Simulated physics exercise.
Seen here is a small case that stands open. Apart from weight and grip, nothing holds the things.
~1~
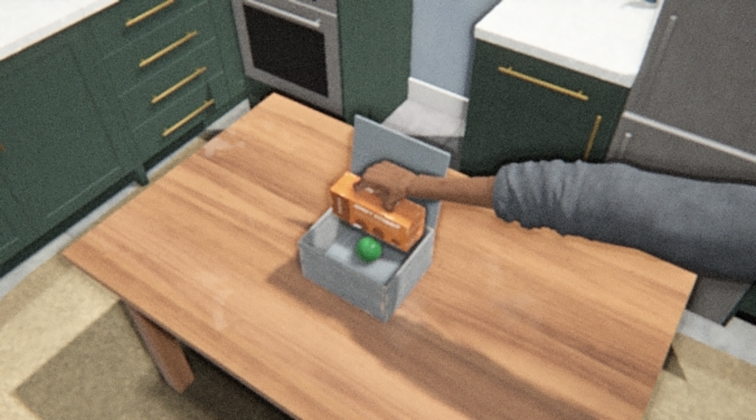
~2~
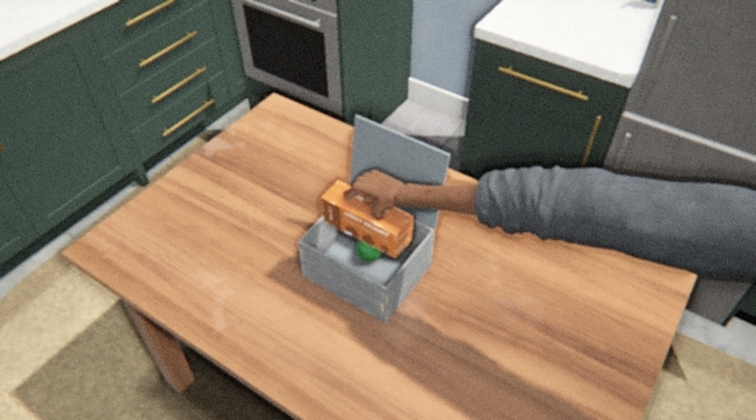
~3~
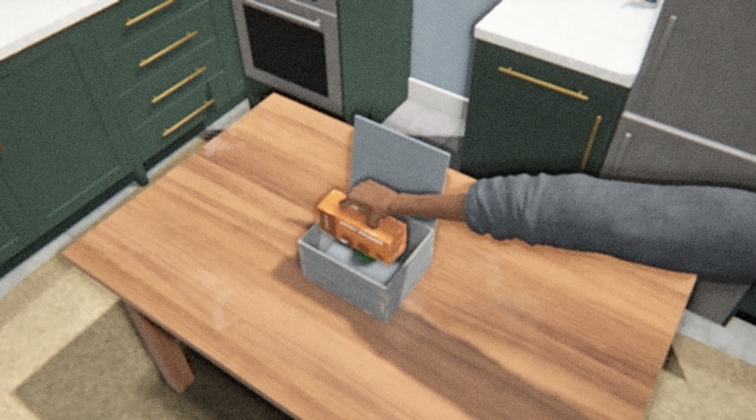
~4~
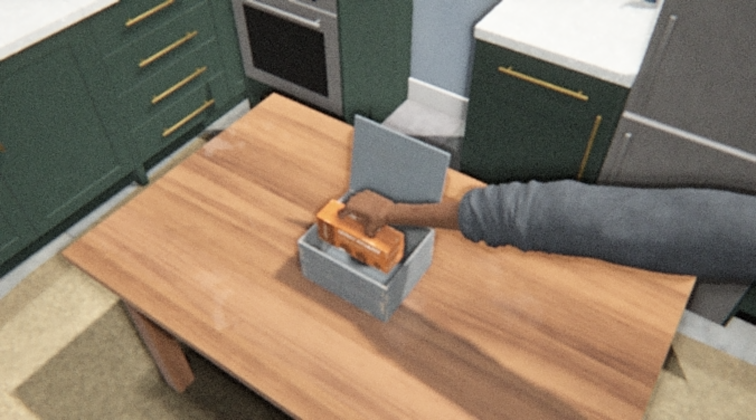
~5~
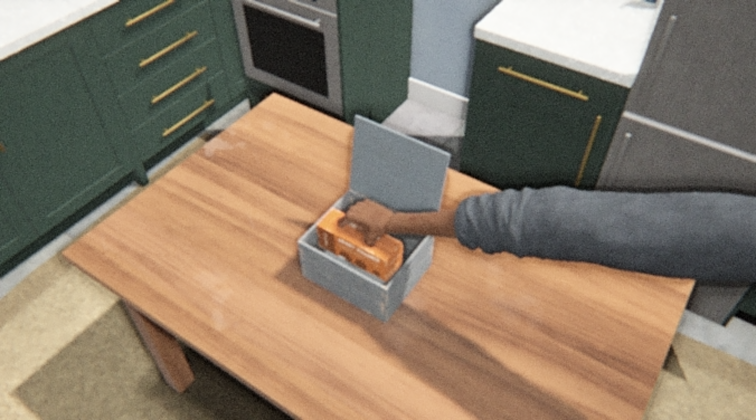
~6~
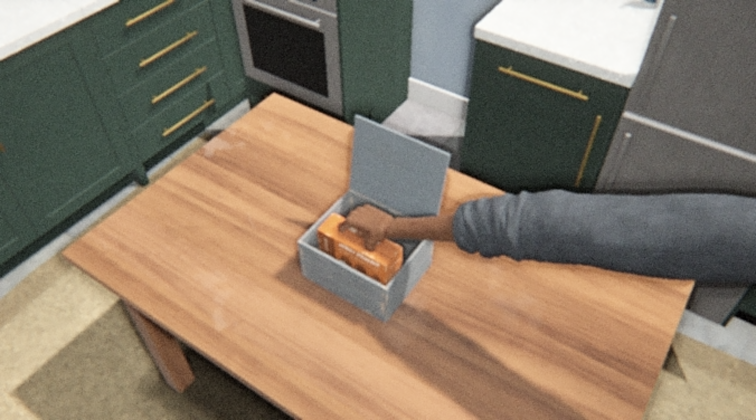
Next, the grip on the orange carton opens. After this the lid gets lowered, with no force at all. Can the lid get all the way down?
Yes, it goes all the way down.
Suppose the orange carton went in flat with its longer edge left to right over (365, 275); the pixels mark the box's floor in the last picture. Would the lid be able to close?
Then the lid does shut, as it turns out.
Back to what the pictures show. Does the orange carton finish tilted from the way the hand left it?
Simply put, the orange carton remains unturned.
Then, 1.20 s after the last picture, lid starting down; orange carton slid a little near (359, 268); green apple rolled a little.
Then, 1.80 s after the last picture, lid 33° above the rim; orange carton slid a little near (359, 268); green apple rolled a little.
At rest, lid shut; moved from the start, orange carton; green apple in place. Seen from the same camera at the end, orange carton near (359, 268).
